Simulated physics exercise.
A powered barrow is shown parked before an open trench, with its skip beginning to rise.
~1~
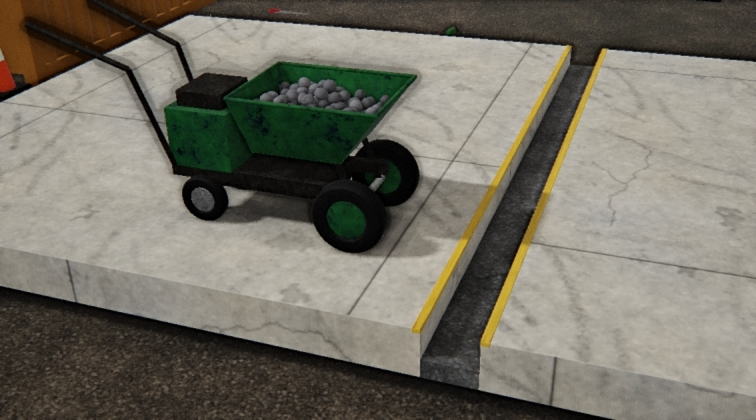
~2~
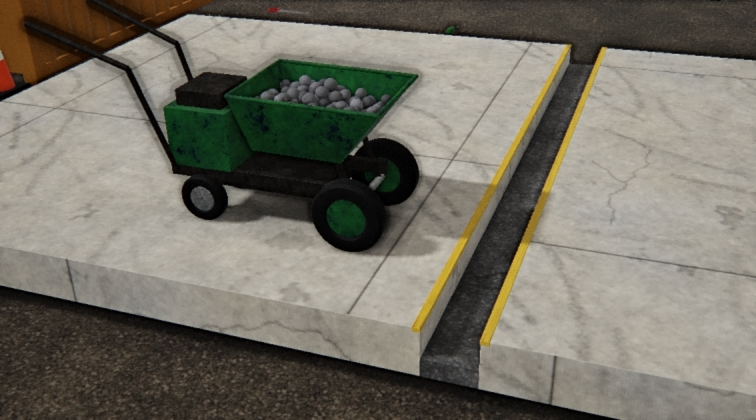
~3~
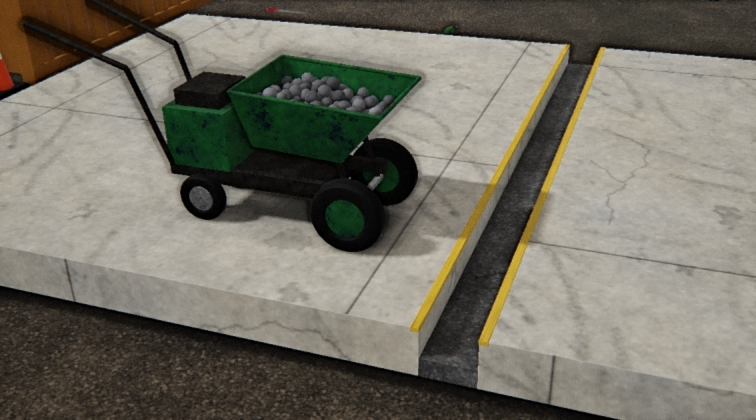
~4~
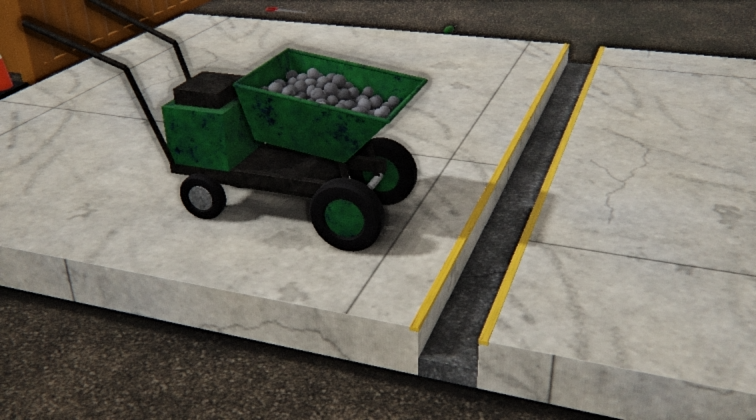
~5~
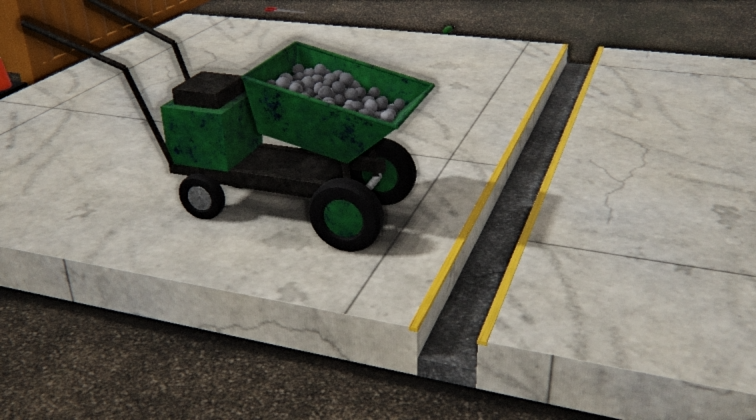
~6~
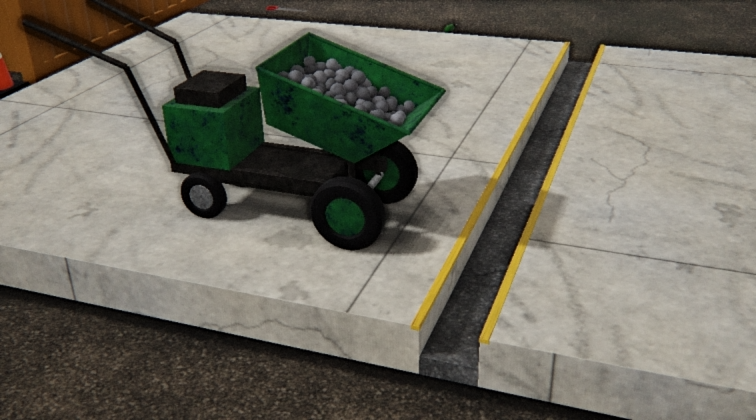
The green skip of a powered barrow, loaded with round grey cobbles, sits level at first, then rises gradually and tilts forward to the right, while the wheels stay parked on pale slabs beside a narrow, yellow-edged trench.
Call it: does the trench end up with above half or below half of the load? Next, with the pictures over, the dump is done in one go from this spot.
It ends up with above half.
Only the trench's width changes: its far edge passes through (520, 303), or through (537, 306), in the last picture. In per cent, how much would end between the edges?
90 and 100 percent.
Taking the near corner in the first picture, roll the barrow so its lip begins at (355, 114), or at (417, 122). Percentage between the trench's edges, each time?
80 %, then 10 %.
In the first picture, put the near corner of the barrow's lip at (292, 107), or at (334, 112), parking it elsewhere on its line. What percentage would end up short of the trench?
First place: Around 60 per cent. Second place: Around 20 per cent.
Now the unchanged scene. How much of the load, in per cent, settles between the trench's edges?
My estimate is some 75 %.
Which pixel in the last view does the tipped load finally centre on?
Near (500, 249).
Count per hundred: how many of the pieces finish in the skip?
Close to 0 per cent.
Shortly afterwards, skip tipped steeply; the whole lot in the skip.
Next, skip tipped right over; near two thirds in the skip; near a quarter in or heaped over the trench; a little beyond it; only a few falling.
Some moments later, skip tipped right over; a little in the skip; near two thirds in or heaped over the trench; near a quarter beyond it.
In the end, skip tipped right over; the bulk in or heaped over the trench; near a quarter beyond it.
